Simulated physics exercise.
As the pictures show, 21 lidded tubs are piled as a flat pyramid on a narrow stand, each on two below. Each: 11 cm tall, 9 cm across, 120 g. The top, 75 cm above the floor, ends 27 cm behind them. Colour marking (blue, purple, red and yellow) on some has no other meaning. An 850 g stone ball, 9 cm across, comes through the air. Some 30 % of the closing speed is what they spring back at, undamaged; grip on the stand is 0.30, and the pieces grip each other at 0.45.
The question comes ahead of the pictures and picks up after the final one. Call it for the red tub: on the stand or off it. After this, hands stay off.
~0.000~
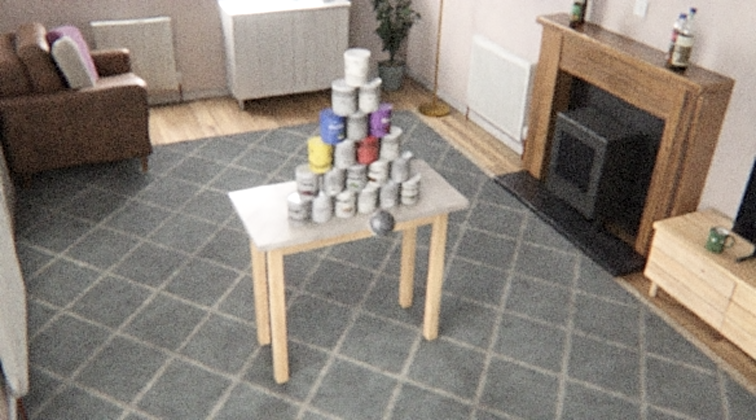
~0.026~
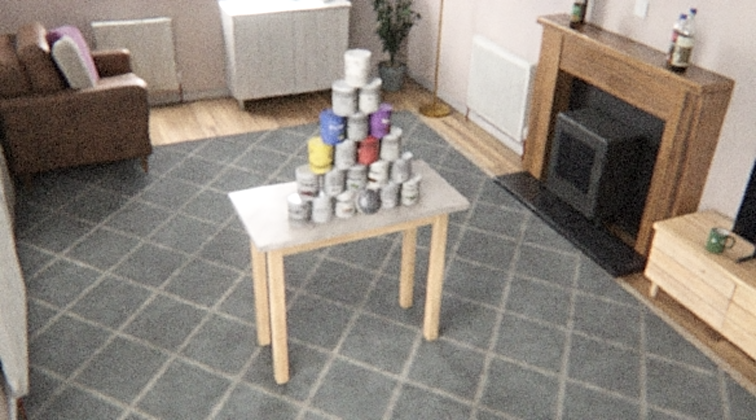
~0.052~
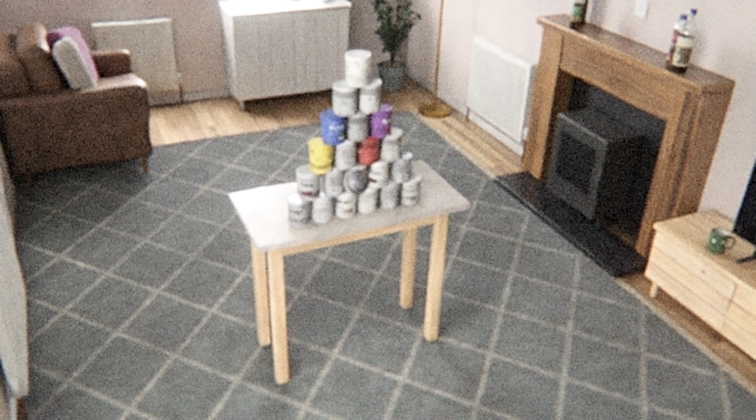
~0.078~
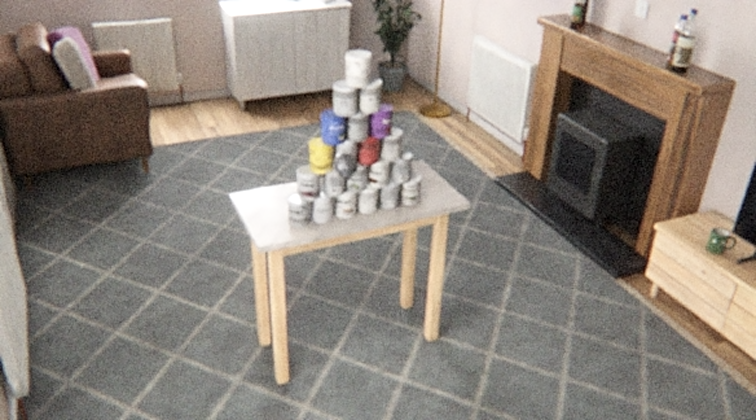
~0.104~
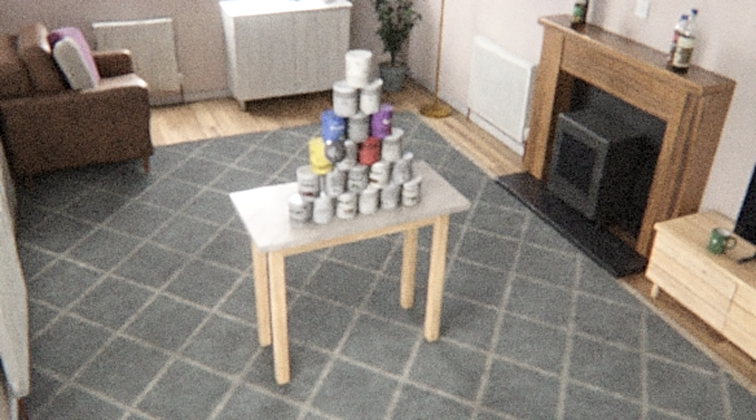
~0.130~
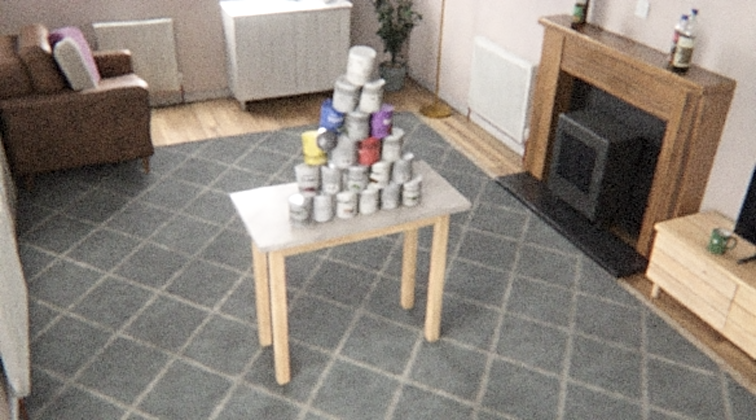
On it.
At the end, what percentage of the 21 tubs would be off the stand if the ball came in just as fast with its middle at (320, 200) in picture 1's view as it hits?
20 %.
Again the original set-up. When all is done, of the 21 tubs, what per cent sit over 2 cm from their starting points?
50 percent.
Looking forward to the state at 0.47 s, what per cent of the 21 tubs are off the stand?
By then 5 per cent.
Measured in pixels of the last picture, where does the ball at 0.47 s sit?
(252, 149) or so.
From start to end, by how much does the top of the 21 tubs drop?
I make it close to 22 cm.
After 0.47 s, ball still moving; 1 of the 21 tubs off the stand; red tub unmoved; yellow tub upside down.
After 0.99 s, ball still moving; 6 of the 21 tubs off the stand; red tub unmoved; yellow tub upside down.
By the end (1.5 s), ball rolling away; 7 of the 21 tubs off the stand; red tub unmoved; yellow tub upside down; blue tub leaning 63°, 1.01 m lower. As the last picture would show them, middles, red tub near (369, 148), yellow tub near (130, 78).
